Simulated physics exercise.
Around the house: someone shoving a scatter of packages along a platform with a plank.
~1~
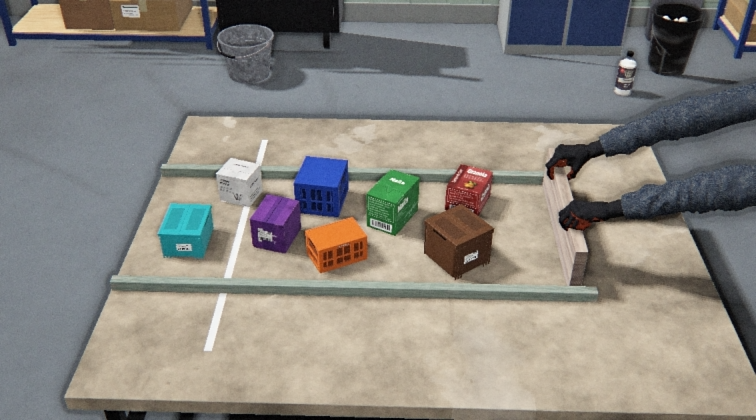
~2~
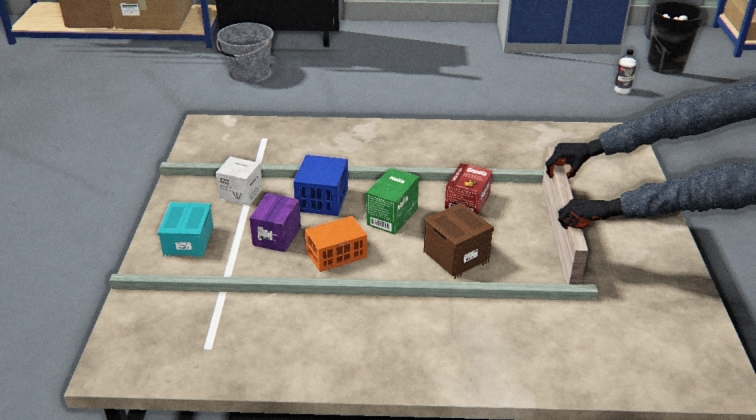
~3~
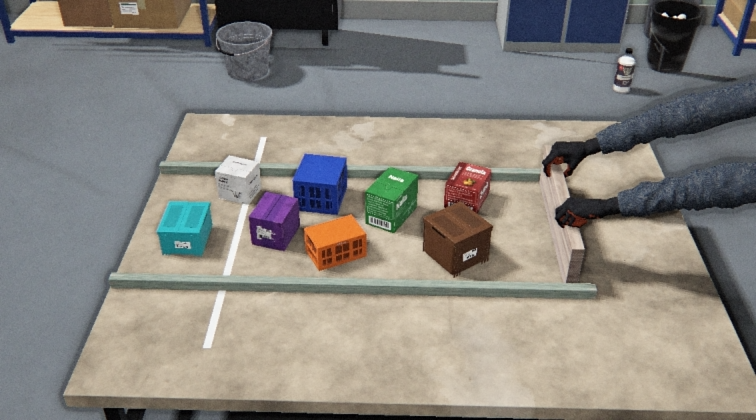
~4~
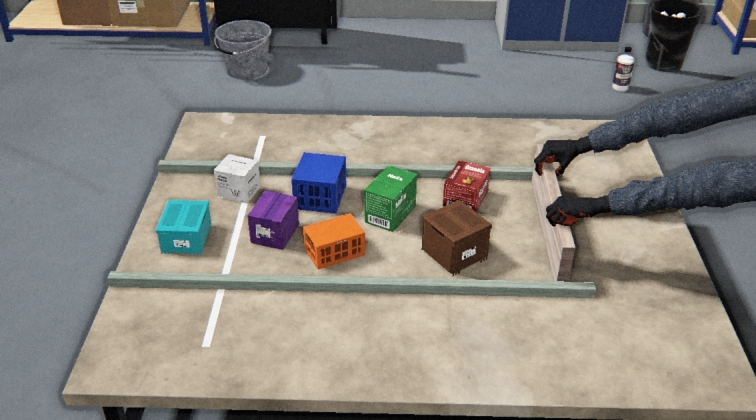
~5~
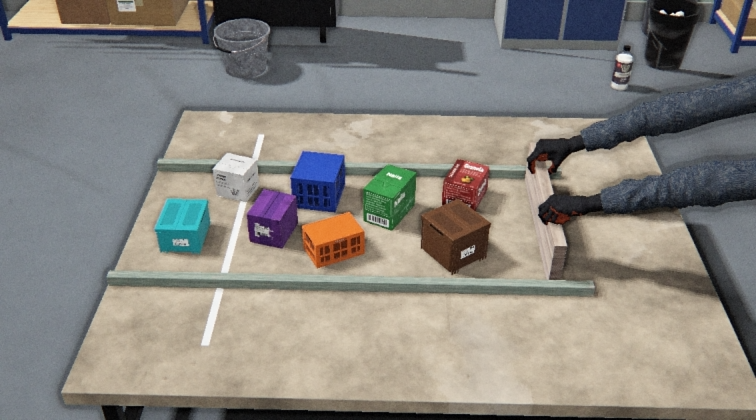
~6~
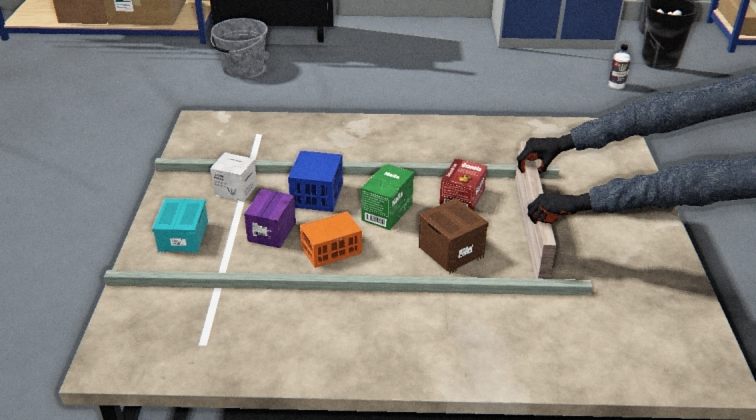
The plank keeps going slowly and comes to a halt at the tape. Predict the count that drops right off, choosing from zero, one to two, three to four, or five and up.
It is going to spill one or two of them.
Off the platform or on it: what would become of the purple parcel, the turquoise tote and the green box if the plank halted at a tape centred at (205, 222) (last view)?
Purple parcel goes down, turquoise tote goes down, green box stays put.
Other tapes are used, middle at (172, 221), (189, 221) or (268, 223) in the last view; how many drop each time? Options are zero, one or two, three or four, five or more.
Taking the places in the order asked: Five or over, then five or over, then none.
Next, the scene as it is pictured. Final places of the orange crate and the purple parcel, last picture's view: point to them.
Roughly (148, 251) for the first and roughly (156, 223) for the second.
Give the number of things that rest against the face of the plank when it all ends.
The count in contact is 2.
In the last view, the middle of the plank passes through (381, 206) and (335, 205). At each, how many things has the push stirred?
First 6, then 7.
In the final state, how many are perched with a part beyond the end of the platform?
The overhang total is 1.
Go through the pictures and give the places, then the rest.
Turquoise tote (187, 231); white box (240, 183); purple parcel (276, 224); plank (563, 215); tape (241, 228), in the first picture.
White box (240, 181); blue crate (322, 185), in the second picture.
Purple parcel (275, 221); red box (468, 188), in the third picture.
Turquoise tote (185, 227); green box (391, 198), in the fourth picture.
White box (237, 178); brown tote (455, 237), in the fifth picture.
Turquoise tote (181, 225); white box (234, 177); purple parcel (271, 218); plank (534, 208); tape (236, 222), in the sixth picture.
Soon after, none off yet; turquoise tote at rest near (181, 225); white box at rest near (234, 177); purple parcel at rest near (271, 218).
Then, none off yet; turquoise tote at rest near (181, 225); white box moved about its own width near (211, 175); purple parcel moved about its own width near (240, 218).
At rest, the number that fall off is one or two; fallen, white box and turquoise tote.
